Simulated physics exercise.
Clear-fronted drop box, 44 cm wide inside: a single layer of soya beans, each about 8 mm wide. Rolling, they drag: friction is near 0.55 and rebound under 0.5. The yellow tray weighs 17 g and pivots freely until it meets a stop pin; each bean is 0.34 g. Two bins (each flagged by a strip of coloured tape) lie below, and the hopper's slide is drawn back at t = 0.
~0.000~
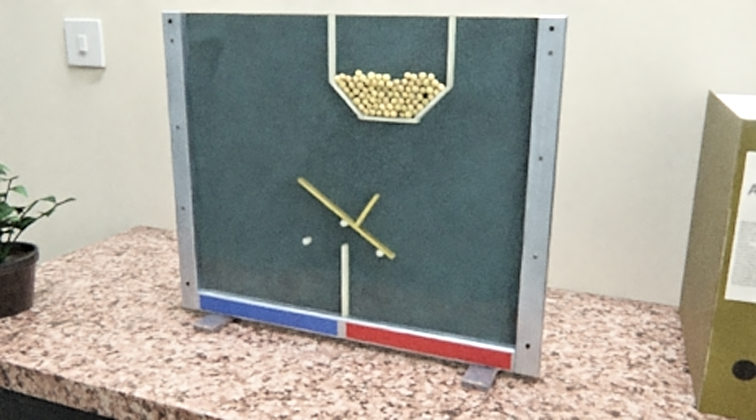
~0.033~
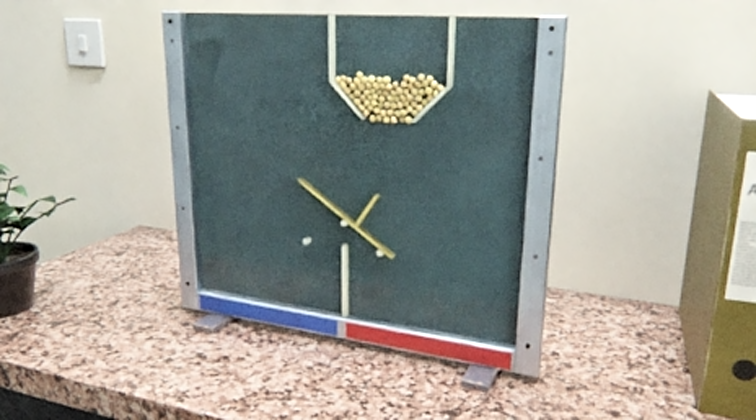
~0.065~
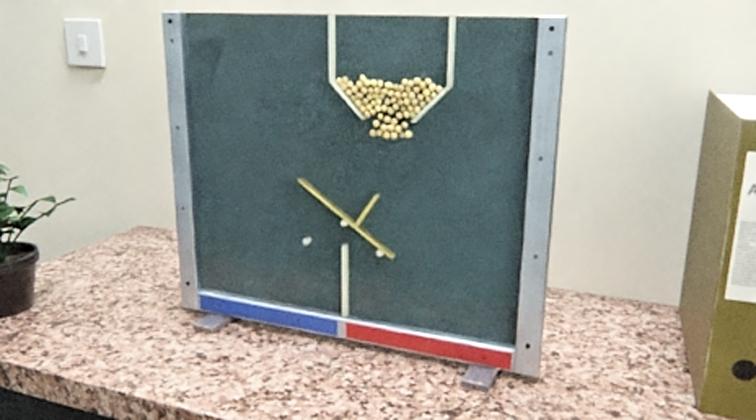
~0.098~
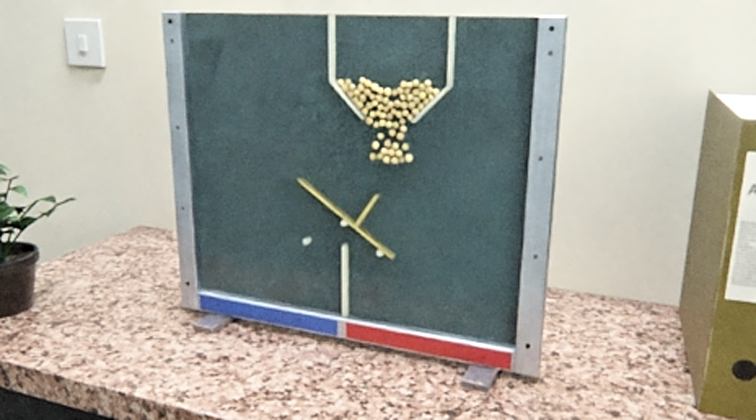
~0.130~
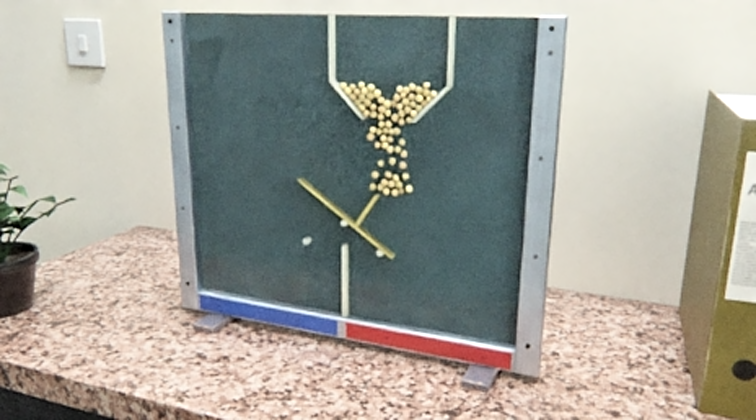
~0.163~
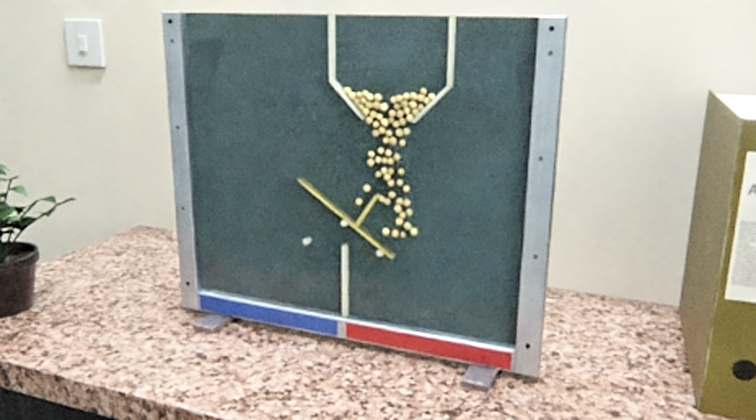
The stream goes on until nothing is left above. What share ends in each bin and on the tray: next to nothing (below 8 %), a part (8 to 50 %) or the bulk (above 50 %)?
One by one: Blue bin receives a negligible amount; red bin receives the predominant amount; tray receives an intermediate amount.
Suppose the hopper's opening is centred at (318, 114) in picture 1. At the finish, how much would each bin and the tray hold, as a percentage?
Blue bin 100, red bin 0, tray 0.
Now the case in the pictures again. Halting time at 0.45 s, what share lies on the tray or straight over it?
20%, give or take.
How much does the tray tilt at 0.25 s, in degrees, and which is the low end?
Tilt: Approx. 35°; low end: Right.
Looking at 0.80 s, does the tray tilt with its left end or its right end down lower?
Right.
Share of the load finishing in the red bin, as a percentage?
Roughly 85 per cent.
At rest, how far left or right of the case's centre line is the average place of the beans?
Offset: About 11 cm, right side.
After 0.25 s, 95 % have left the hopper; tray right end down 34°; on or over it 55 %, past it to the left 0 %, to the right 40 %.
After 0.80 s, 100 % have left the hopper; tray right end down 34°; on or over it 15 %, past it to the left 0 %, to the right 85 %.
At rest by 1.7 s, blue bin 0 %, red bin 85 %, tray 15 %; tray right end down 34°.
